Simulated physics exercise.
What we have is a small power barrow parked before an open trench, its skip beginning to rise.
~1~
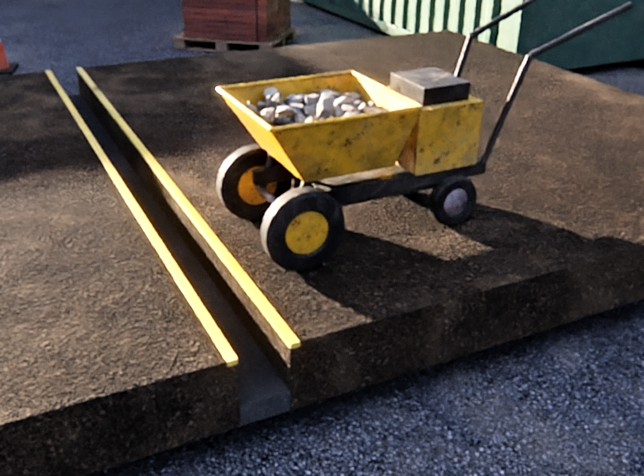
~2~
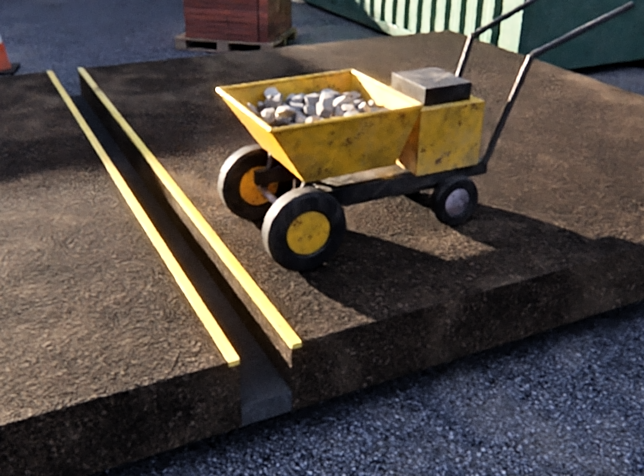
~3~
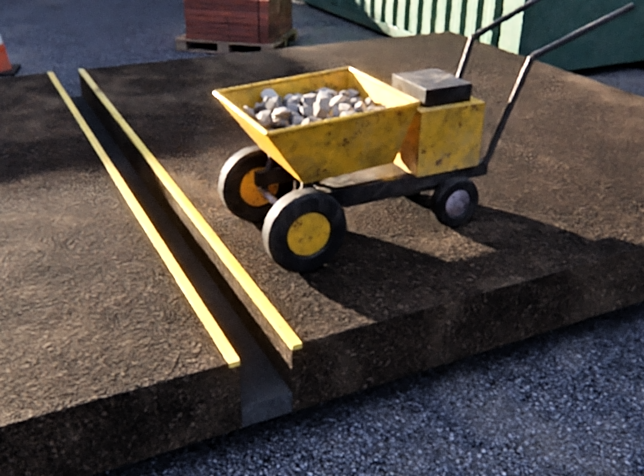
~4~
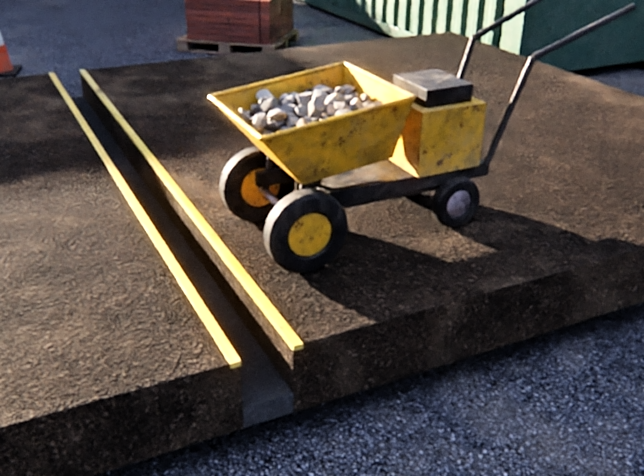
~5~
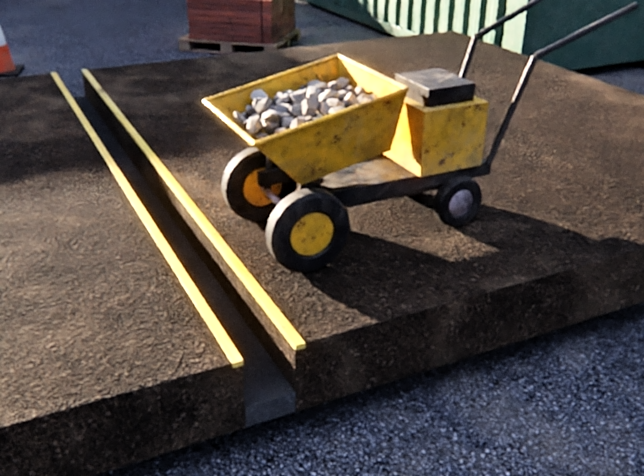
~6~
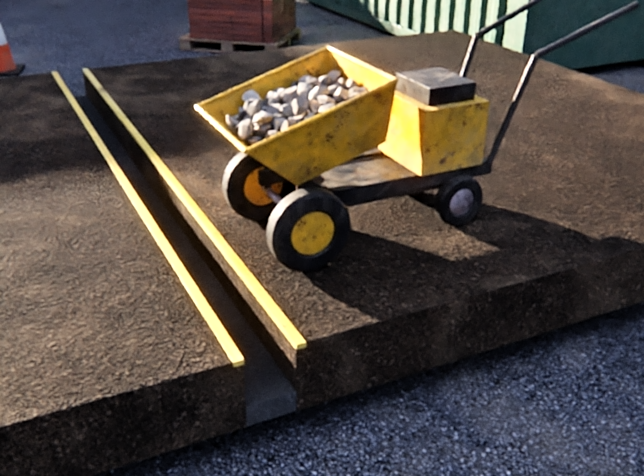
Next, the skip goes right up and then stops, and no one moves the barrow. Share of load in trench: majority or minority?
The trench is going to be left with below half the load.
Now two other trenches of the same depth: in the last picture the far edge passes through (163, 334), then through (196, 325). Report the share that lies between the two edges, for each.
Close to 80 per cent in the first, close to 20 per cent in the second.
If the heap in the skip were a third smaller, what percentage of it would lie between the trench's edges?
I'd put it at about 0 per cent.
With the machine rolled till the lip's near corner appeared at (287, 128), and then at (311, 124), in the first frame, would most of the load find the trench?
A minority / the bulk.
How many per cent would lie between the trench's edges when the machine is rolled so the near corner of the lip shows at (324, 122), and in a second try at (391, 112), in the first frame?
First some 80, then 30 per cent.
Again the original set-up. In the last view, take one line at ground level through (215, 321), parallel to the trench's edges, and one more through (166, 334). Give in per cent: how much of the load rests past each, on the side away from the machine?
In order: Near 80 %, then 50 %.
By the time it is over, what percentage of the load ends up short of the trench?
Estimate: Around 0 per cent.
Shortly afterwards, skip tipped steeply; the whole lot in the skip.
Next, skip tipped right over; the bulk in the skip; near a quarter beyond it; only a few falling.
Some moments later, skip tipped right over; near a quarter in the skip; only a few in or heaped over the trench; the bulk beyond it.
In the end, skip tipped right over; near a quarter in the skip; only a few in or heaped over the trench; the bulk beyond it.
